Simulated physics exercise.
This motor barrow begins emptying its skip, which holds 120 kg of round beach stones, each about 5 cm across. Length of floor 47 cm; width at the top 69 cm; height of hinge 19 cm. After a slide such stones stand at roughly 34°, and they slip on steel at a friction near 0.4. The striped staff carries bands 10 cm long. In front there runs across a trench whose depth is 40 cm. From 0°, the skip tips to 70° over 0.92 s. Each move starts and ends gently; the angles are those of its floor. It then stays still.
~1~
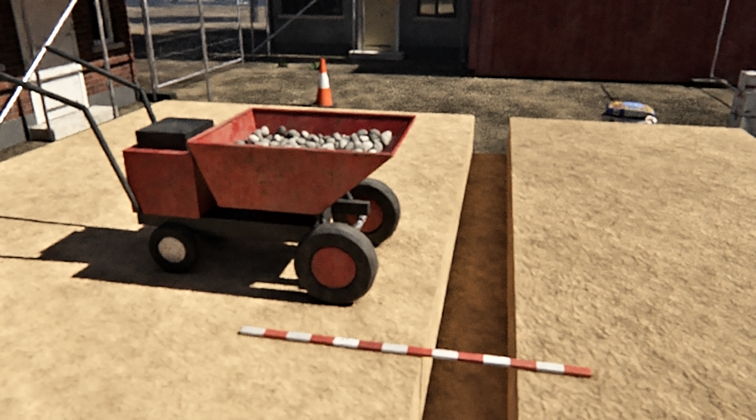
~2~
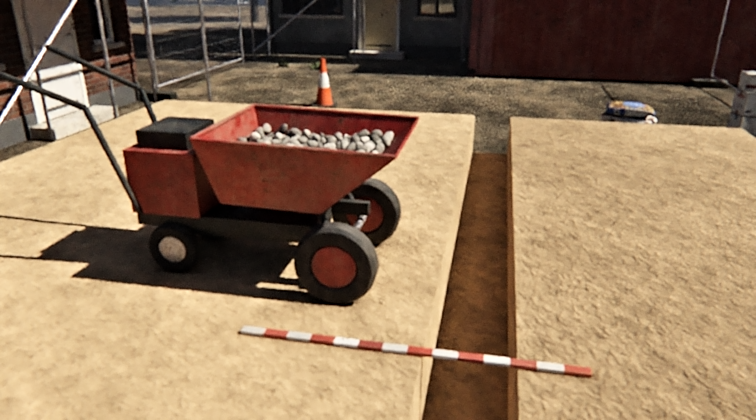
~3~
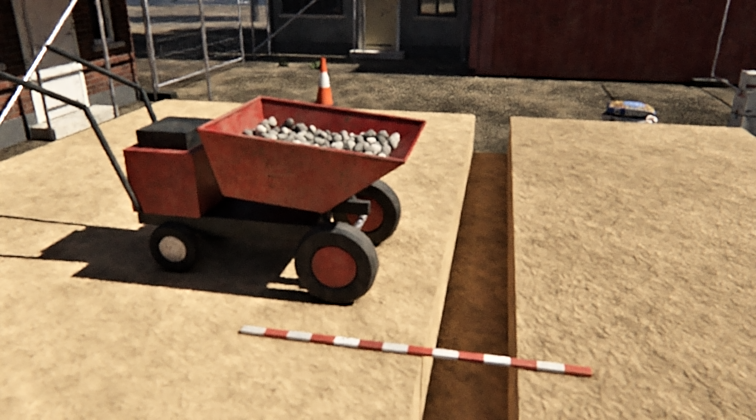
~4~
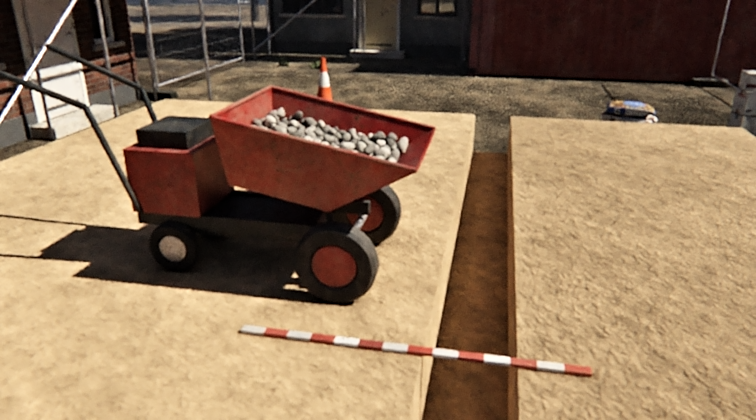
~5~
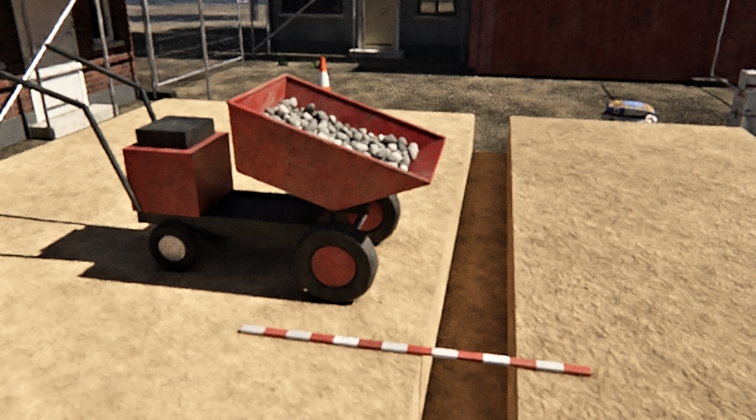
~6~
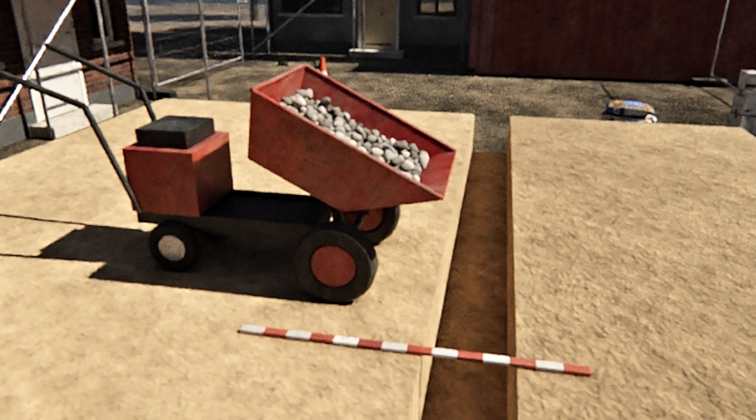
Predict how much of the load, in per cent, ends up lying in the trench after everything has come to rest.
Roughly 59 per cent of it.
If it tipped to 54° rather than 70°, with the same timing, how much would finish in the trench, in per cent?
Roughly 70 percent.
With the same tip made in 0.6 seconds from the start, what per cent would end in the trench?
With that timing, about 50 per cent.
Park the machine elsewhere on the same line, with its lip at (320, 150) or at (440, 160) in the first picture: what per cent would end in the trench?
Roughly 90 in a hundred, then 10 in a hundred.
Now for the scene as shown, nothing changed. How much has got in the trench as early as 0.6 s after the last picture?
About 30 per cent by then.
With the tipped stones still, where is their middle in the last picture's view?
Roughly at pixel (502, 336).
Then, 0.3 s after the last picture the floor is at 59°, 100 % in the skip; the foremost stones are at (462, 238).
Then, 0.6 s after the last picture the floor is at 70°, 58 % in the skip, 31 % in the trench, 12 % past the trench; the foremost stones are at (548, 284).
Then, 1.0 s after the last picture the floor is at 70°, 8 % in the skip, 52 % in the trench, 40 % past the trench; the foremost stones are at (679, 294).
Then, 2.9 s after the last picture the floor is at 70°, 0 % in the skip, 59 % in the trench, 41 % past the trench; the foremost stones are past the picture's edge.
